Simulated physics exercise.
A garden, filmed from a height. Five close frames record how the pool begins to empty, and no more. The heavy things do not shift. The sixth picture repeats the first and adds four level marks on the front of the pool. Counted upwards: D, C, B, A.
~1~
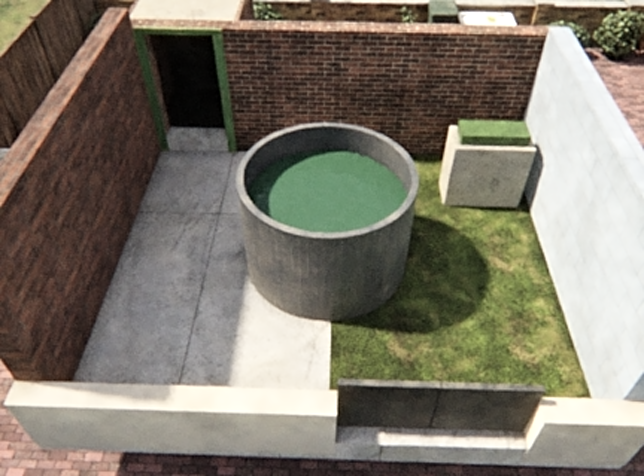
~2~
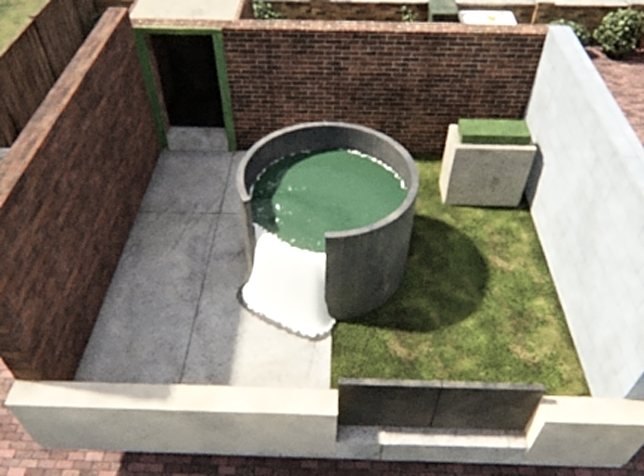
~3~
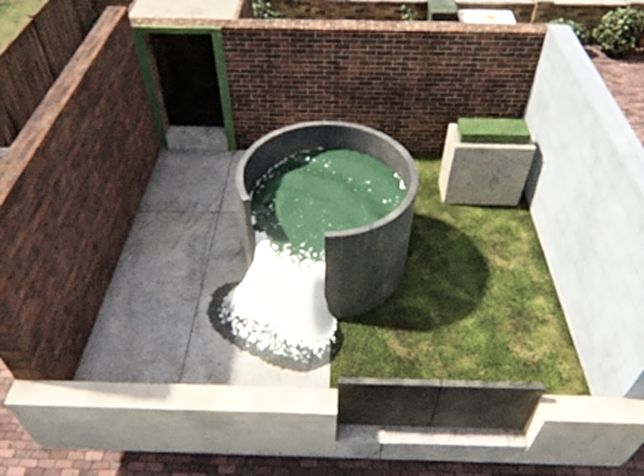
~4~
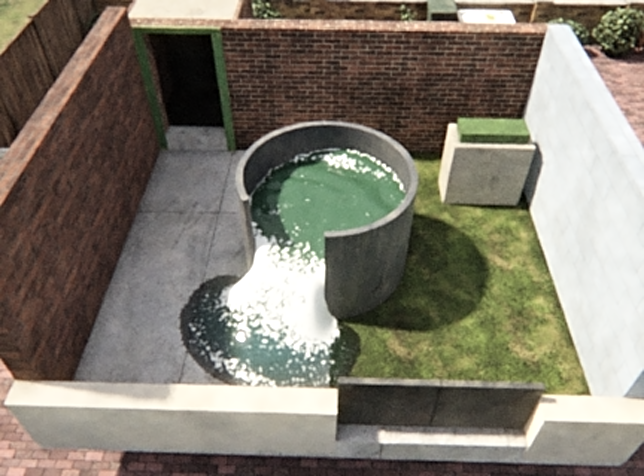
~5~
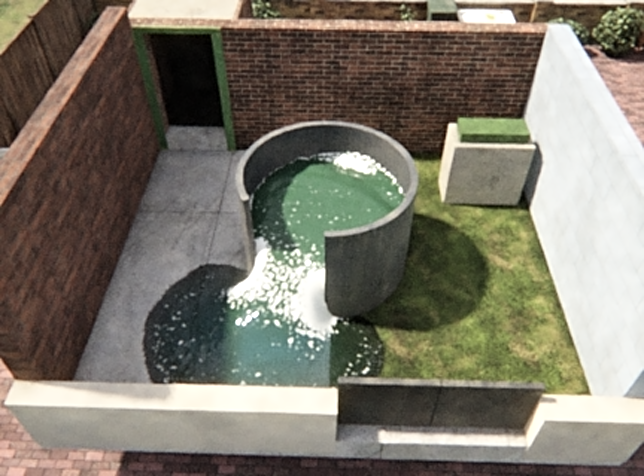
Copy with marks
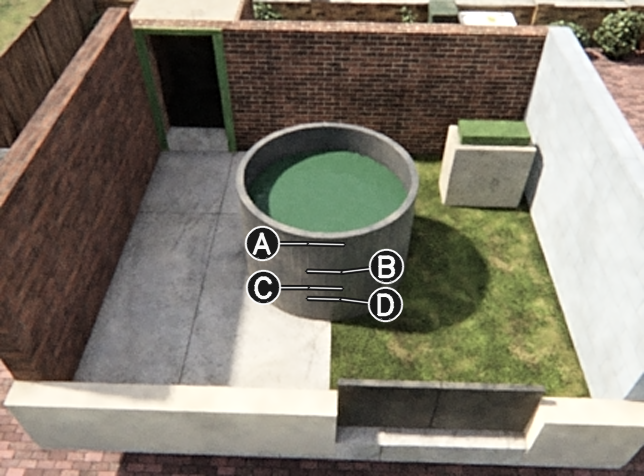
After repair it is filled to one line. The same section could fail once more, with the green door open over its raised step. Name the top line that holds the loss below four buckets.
Mark B.
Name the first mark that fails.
That is mark A.
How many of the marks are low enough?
Three.
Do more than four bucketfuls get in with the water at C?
No, not at all.
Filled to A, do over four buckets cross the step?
Yes, that goes wrong.
On the marked copy, A at (325, 244); B at (324, 271); C at (324, 288); D at (324, 298); from the bottom up D, C, B, A.
For mark A, about 12 bucketfuls get in.
For mark B, a bucket or two gets in.
For mark C, nothing gets over.
For mark D, nothing gets over.
